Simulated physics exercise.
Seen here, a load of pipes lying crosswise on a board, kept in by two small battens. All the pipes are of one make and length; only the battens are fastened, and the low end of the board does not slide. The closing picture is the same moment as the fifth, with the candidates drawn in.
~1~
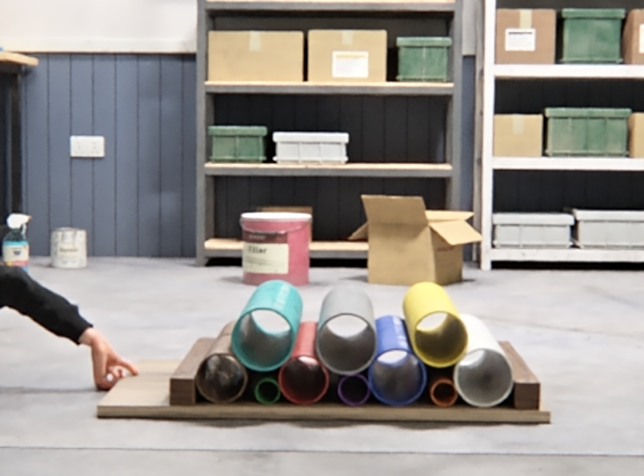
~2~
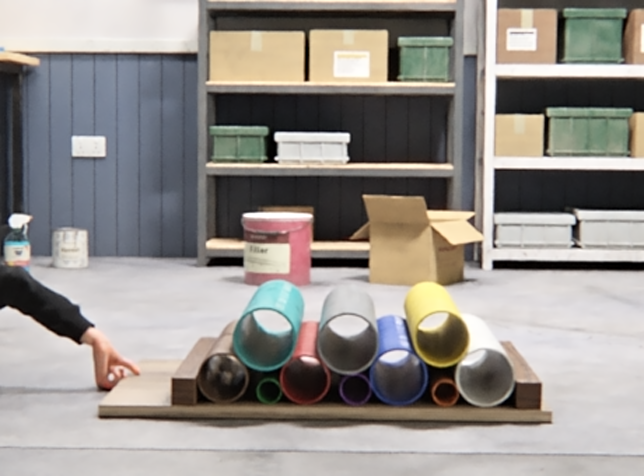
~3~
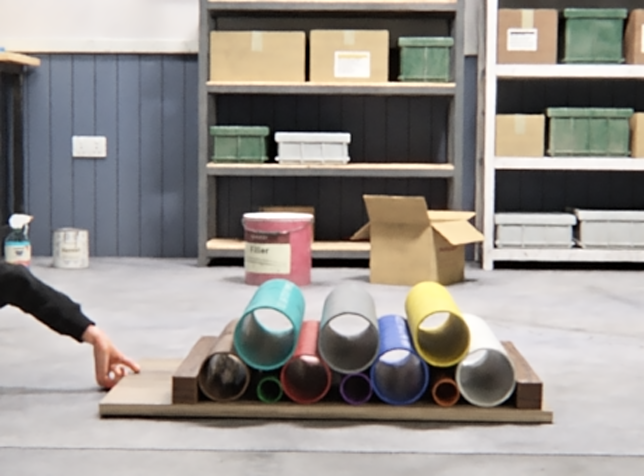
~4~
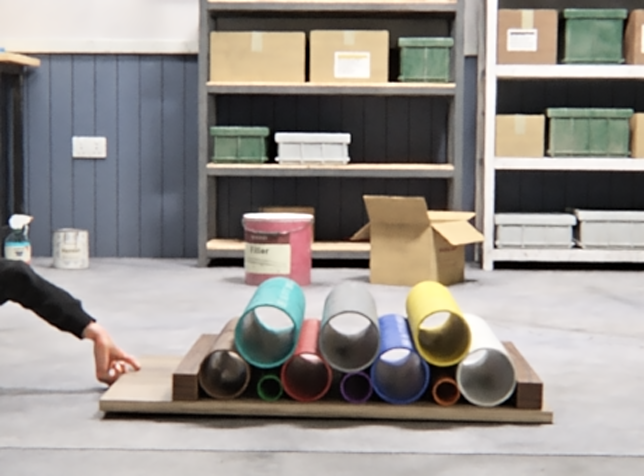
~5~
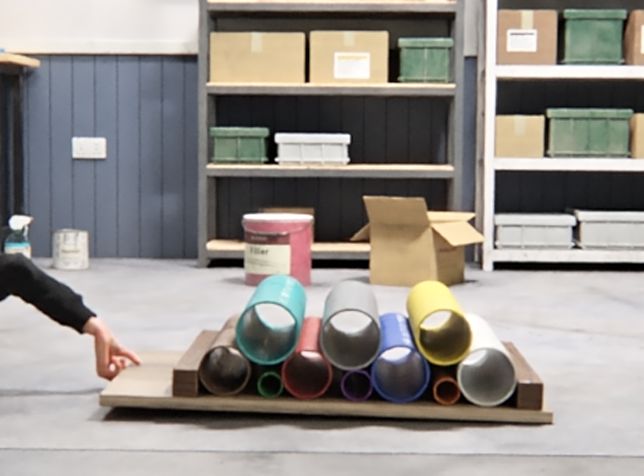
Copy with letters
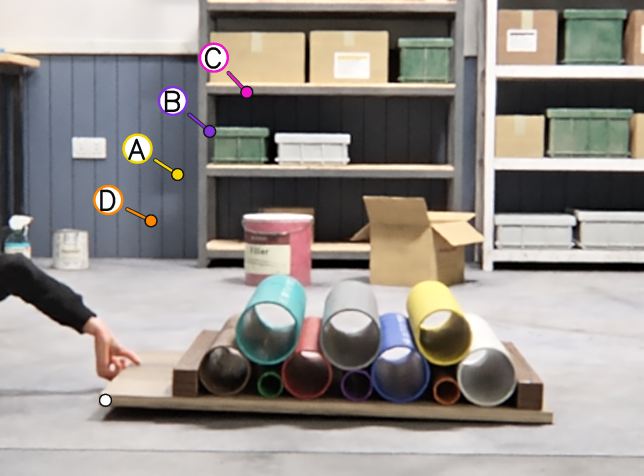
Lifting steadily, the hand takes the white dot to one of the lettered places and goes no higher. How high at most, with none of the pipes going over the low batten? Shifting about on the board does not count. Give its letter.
Raise it to B.
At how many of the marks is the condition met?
Three of them.
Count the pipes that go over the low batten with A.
At A the number is none.
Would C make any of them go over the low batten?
Yes, at C.
On the marked copy, A at (178, 174); B at (210, 131); C at (247, 93); D at (151, 221); the white dot at (106, 400).
Taking B. A third of the way, board at 21°.
Two thirds of the way, board at 39°.
When it is over, board at 39°, none over the low batten.
As for the rest, A none over the low batten; C one over the low batten (yellow); D none over the low batten.
